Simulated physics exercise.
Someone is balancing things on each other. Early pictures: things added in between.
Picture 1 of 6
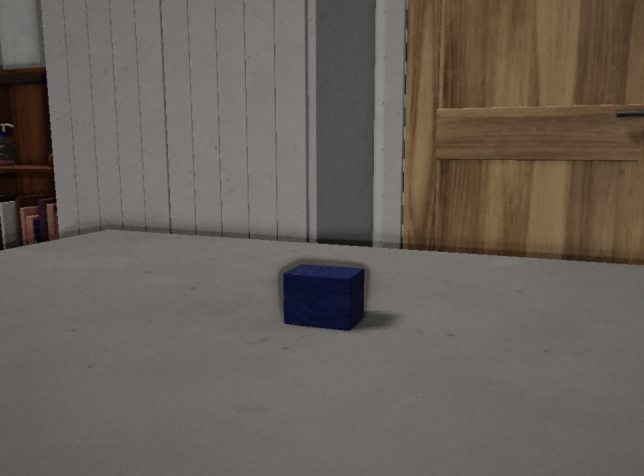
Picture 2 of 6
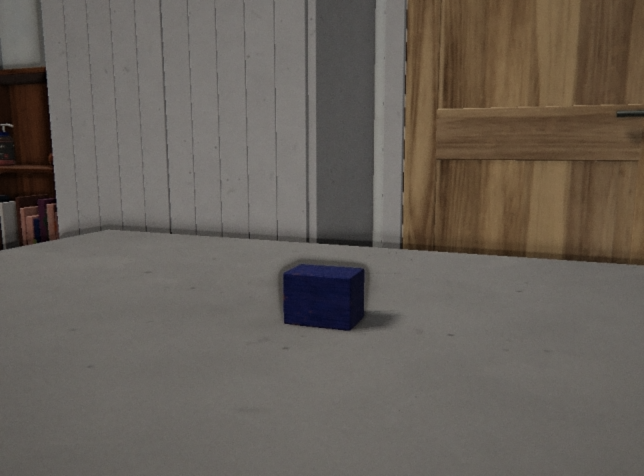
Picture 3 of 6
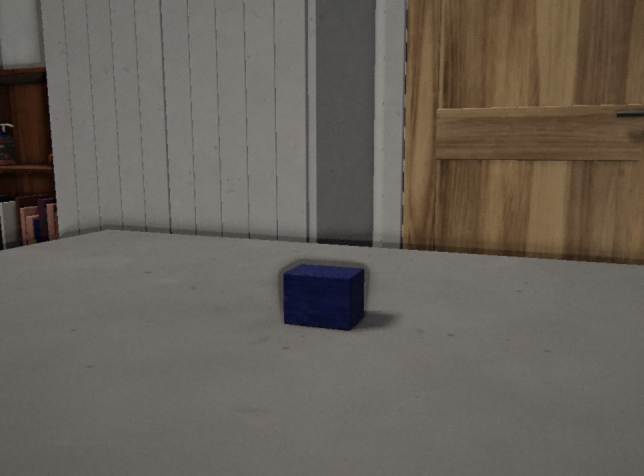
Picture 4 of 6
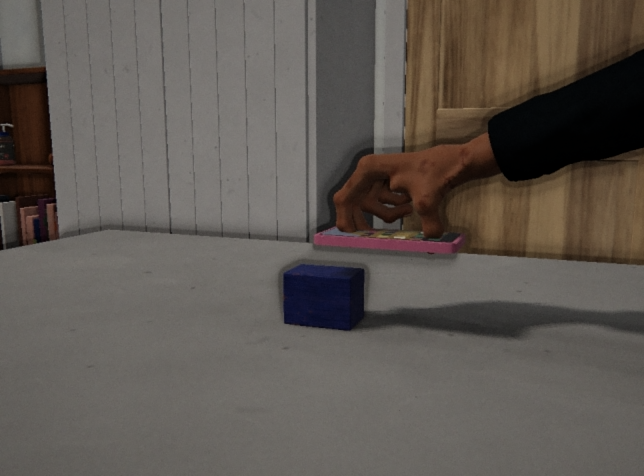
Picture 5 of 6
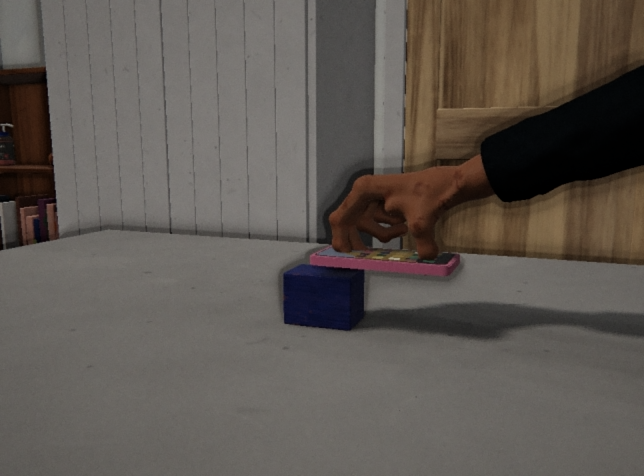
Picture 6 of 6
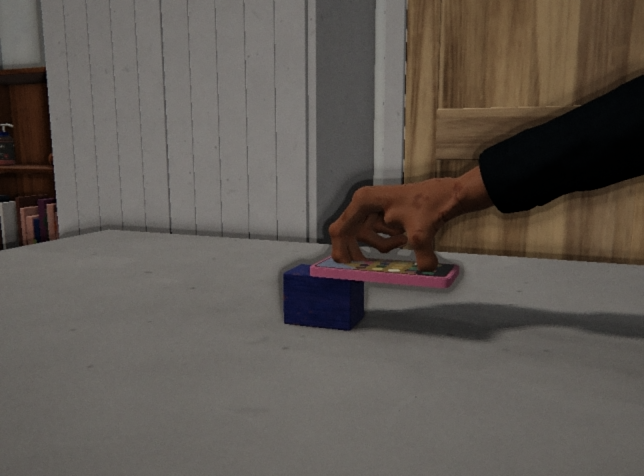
To begin with, a blue block sits alone on a grey table, and nothing moves. Then a hand in a dark sleeve appears from the right, holding a flat pink phone above the block. The hand lowers the phone slightly onto the block's top, with much of it jutting out to the right.
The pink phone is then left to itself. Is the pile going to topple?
The pile is unstable.
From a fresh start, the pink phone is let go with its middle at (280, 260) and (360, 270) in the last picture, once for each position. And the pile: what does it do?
Attempt one, the pile falls over; attempt two, it falls over.
Then, 0.30 s on from there, pink phone turned 37° from how it was put near (369, 279).
Then, 0.90 s on from there, pink phone turned 40° from how it was put near (366, 281).
Then, 2.20 s on from there, pink phone resting near (366, 281).
In the end, toppled in the pile, pink phone; blue block unmoved. At the end, from the last picture's camera, pink phone near (365, 280). The pile loses its balance.
